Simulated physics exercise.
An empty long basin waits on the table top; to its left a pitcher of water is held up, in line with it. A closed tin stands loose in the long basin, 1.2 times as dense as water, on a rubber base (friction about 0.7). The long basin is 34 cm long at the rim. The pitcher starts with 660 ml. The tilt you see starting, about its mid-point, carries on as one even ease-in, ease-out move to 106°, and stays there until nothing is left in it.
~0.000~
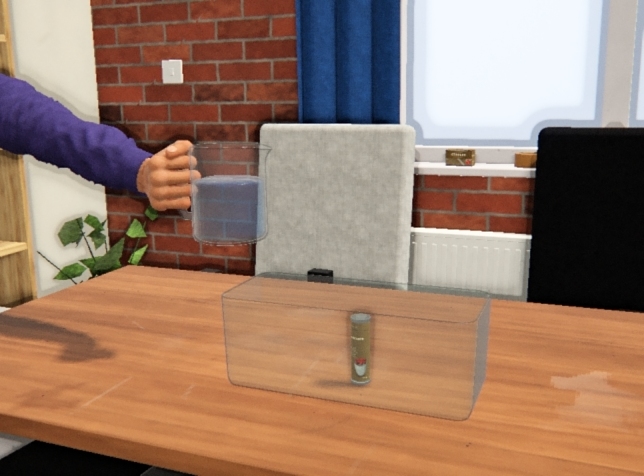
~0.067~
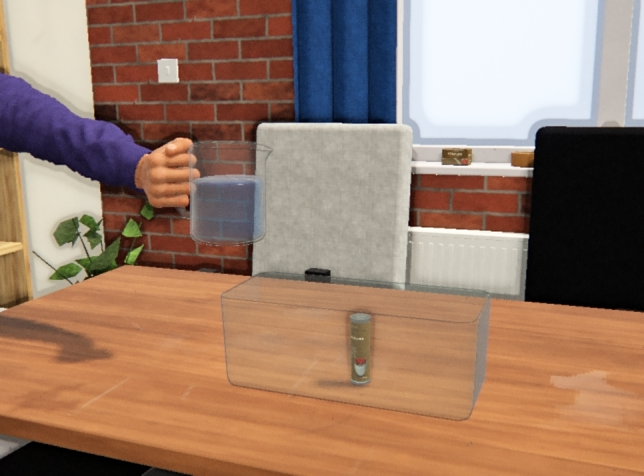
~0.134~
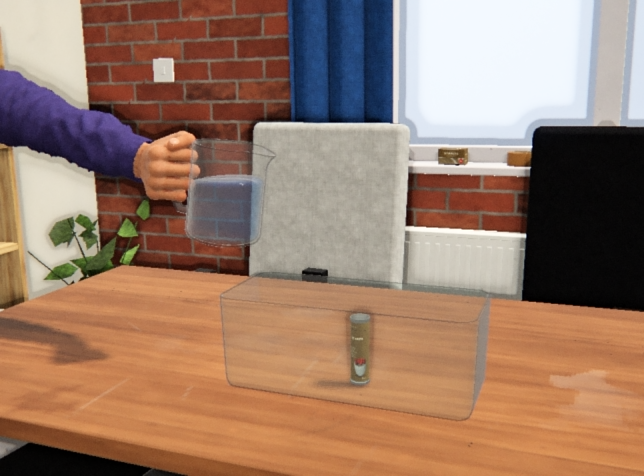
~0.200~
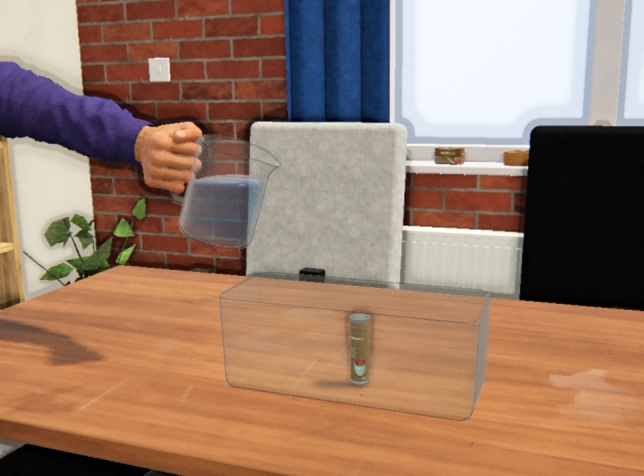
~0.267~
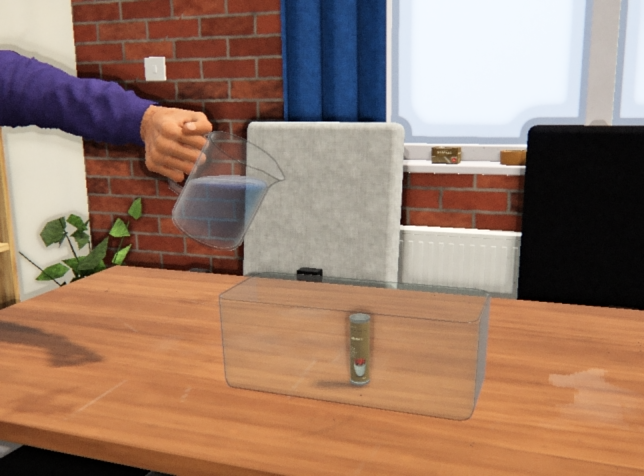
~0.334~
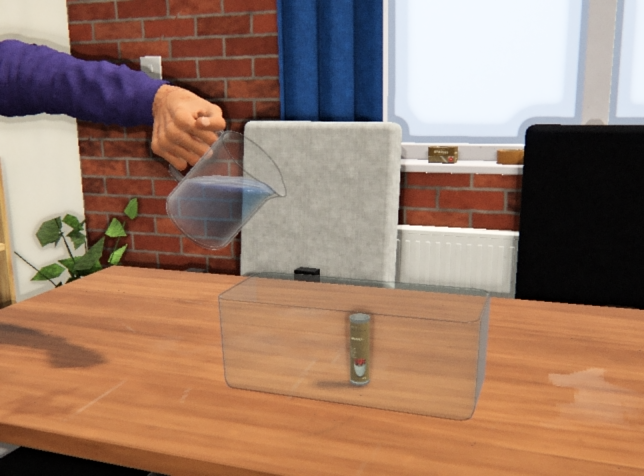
We see a hand in a purple sleeve holding a clear pitcher of water to the left of a transparent basin with a small tin inside, then steadily tilting the pitcher rightward while the basin and tin stay still.
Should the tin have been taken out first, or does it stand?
The tin keeps standing.
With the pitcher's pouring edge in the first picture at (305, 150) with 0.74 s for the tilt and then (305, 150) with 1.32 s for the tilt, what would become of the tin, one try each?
First it goes over; then it goes over.
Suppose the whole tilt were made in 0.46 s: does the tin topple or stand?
Then it stays up.
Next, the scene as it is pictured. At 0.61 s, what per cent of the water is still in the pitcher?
About 66 per cent.
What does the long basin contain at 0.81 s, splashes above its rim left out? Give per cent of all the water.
Some 66 per cent.
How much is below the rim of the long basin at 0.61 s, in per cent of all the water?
Near 12 in a hundred.
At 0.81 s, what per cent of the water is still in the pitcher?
Some 20 per cent.
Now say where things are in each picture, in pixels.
Tilt 0°; pouring edge (271, 148); surface from (201, 179) to (262, 181); the long basin's rim runs from (242, 285) to (484, 309); the tin's top is at (361, 320), in the first picture.
Tilt 2°; pouring edge (272, 149); surface from (200, 178) to (262, 181), in the second picture.
Tilt 8°; pouring edge (275, 155); surface from (198, 180) to (262, 181), in the third picture.
Tilt 18°; pouring edge (280, 165); surface from (197, 180) to (263, 182), in the fourth picture.
Tilt 31°; pouring edge (284, 179); surface from (190, 189) to (268, 184), in the fifth picture.
Tilt 45°; pouring edge (286, 196); surface from (180, 188) to (275, 189), in the sixth picture.
By 0.61 s the tilt is 98° and 66 per cent is still to pour; the tin stands where it began.
By 0.81 s the tilt is 106° and 20 per cent is still to pour; the tin stands where it began.
By 1.01 s the tilt is 106° and 4 per cent is still to pour; the tin stands where it began.
By 1.24 s the tilt is 106° and 0 per cent is still to pour; the tin stands where it began.
At rest the tin stands where it began.
